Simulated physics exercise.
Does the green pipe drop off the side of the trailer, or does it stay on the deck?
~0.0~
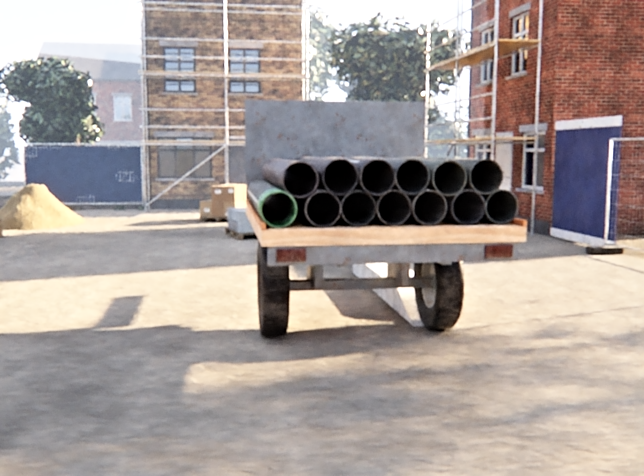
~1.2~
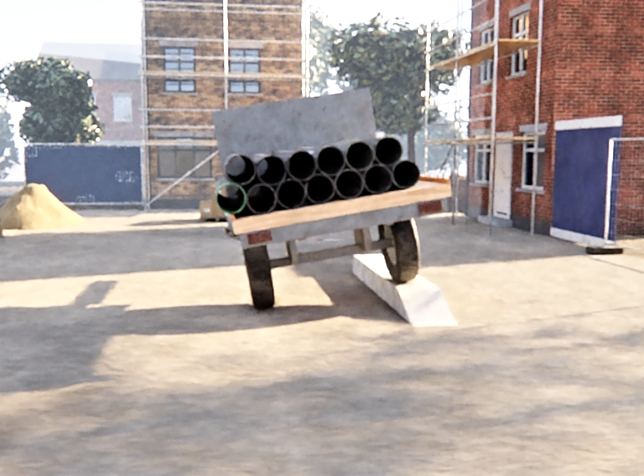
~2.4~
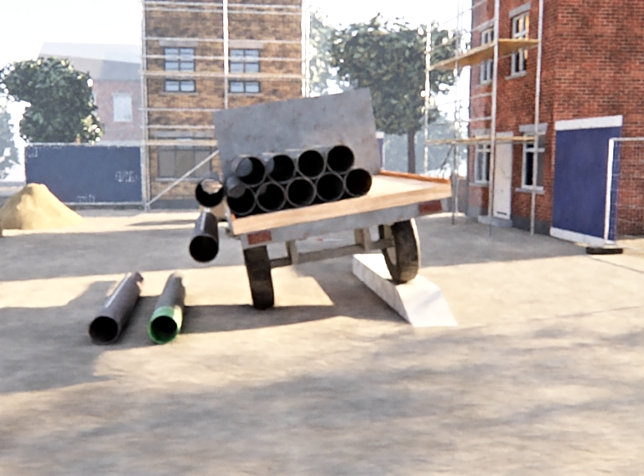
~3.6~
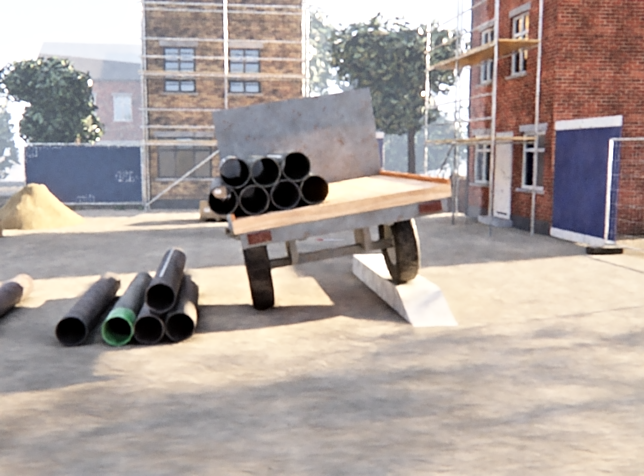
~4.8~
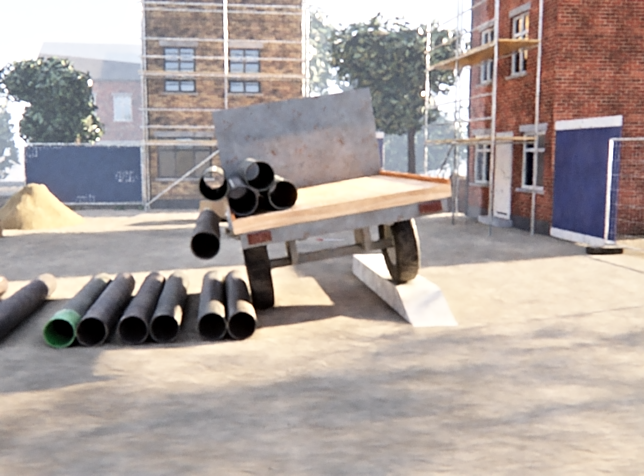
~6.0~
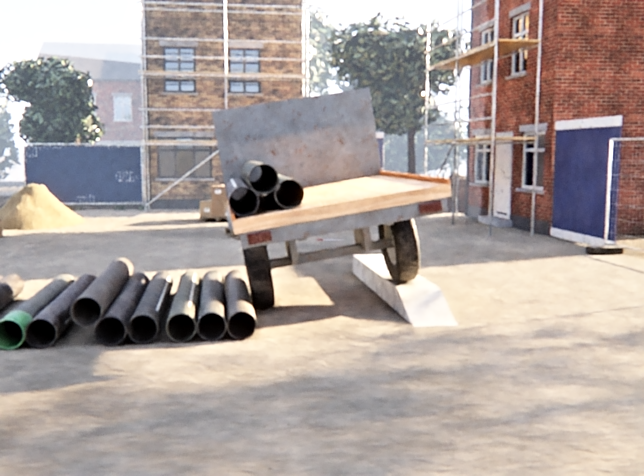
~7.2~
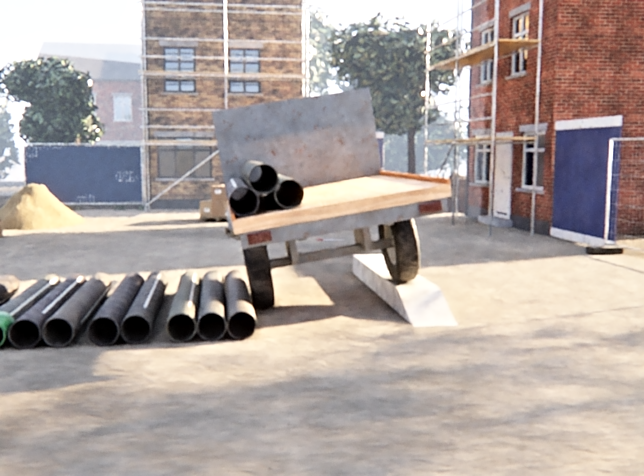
The green pipe drops off the left side of the trailer and ends up on the ground, at the left of the view.
